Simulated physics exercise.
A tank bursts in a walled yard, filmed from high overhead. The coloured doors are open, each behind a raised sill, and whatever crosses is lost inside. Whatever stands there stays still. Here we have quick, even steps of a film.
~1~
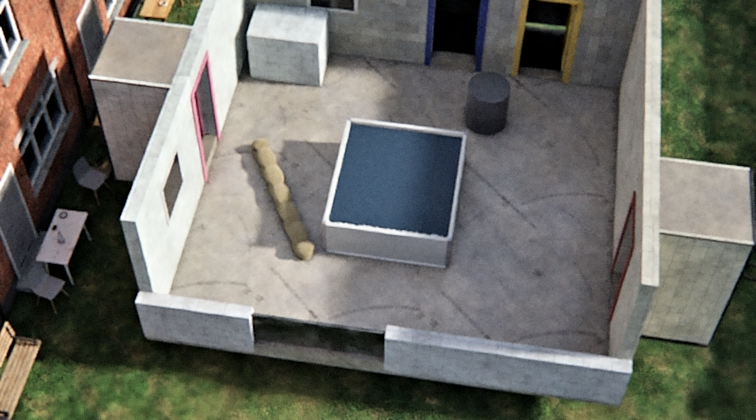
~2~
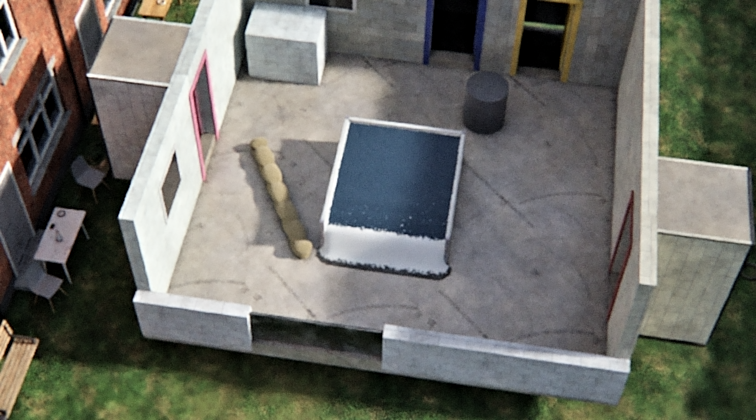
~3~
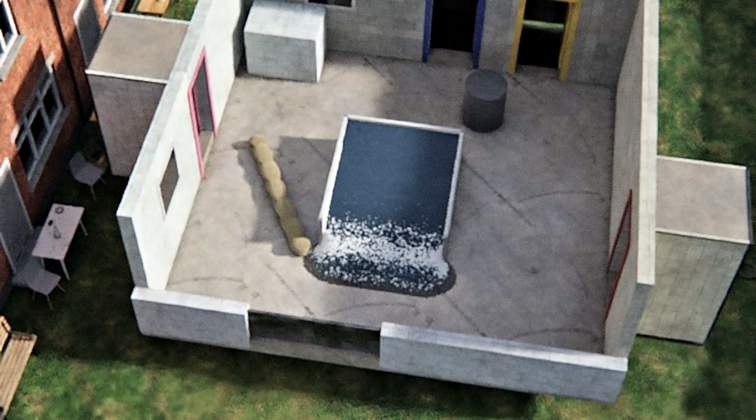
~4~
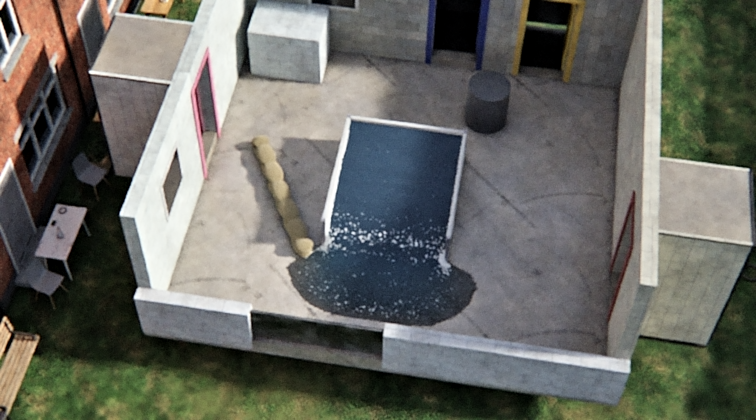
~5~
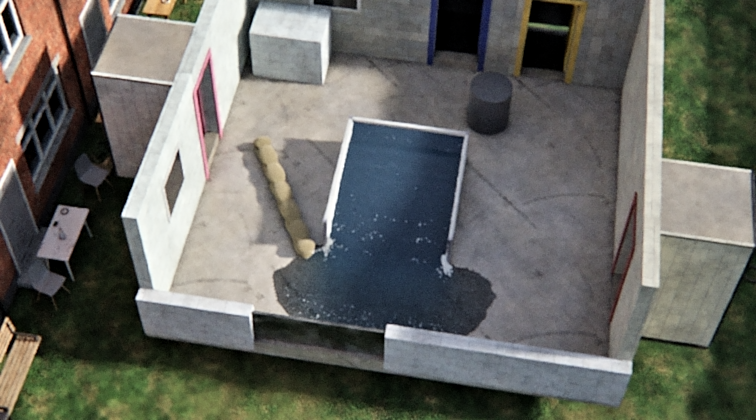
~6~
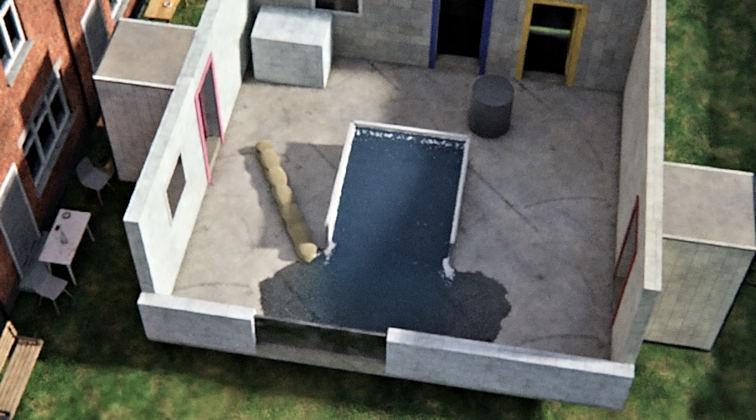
The clip opens on a still, full, open tank in a walled concrete yard, seen from high above, beside a lumpy tan barrier and a dark drum. The near side gives way and water pours out in white froth, then spreads into a dark, widening pool reaching the low front wall.
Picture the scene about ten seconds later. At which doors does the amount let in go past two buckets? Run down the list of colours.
In the end the pink door will not top two buckets, the yellow door will top two buckets, the red door will top two buckets, the blue door will not top two buckets.
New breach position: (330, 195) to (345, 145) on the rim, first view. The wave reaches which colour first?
The answer is the door marked pink.
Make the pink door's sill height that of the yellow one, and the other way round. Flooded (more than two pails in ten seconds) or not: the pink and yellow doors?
Reading: Pink door rises above the limit, yellow door falls below the limit.
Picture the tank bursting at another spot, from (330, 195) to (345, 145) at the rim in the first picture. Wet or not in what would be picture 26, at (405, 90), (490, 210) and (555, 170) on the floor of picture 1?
Log: Point 1 inundated; point 2 unreached; point 3 unreached.
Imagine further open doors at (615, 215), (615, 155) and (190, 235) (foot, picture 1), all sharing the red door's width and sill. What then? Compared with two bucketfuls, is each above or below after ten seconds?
First stays short of it, second stays short of it, third crosses the line.
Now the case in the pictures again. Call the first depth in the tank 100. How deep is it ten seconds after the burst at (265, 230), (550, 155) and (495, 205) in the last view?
14, 14, 10 %.
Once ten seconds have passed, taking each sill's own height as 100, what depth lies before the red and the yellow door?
I reckon it's around 90 and then 240 per cent.
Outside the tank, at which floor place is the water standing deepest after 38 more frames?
Check roughly (246, 70).
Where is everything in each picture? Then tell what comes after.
In the first picture, the open tank at (397, 180) is whole and still.
In the second picture, the front is at (448, 268), out from the gap at (384, 248).
In the third picture, the front is at (447, 284), out from the gap at (382, 246).
In the fourth picture, water pours out at (385, 248) and has run to (466, 299).
In the fifth picture, water pours out at (387, 249) and has run to a hidden place.
In the sixth picture, water pours out at (389, 253) and has run to a hidden place.
A moment on, water covers 20 % of the floor; the pink door not reached, the yellow door not reached, the red door not reached, the blue door not reached.
Next, water covers 25 % of the floor; the pink door not reached, the yellow door not reached, the red door not reached, the blue door not reached.
Then, water covers 45 % of the floor; the pink door wet at the sill, nothing in, the yellow door not reached, the red door over two buckets in, the blue door not reached.
Later, water covers 80 % of the floor; the pink door under two buckets in, the yellow door under two buckets in, the red door far over two buckets in, the blue door not reached.
In the end, water covers 95 % of the floor; the pink door under two buckets in, the yellow door far over two buckets in, the red door far over two buckets in, the blue door wet at the sill, nothing in.
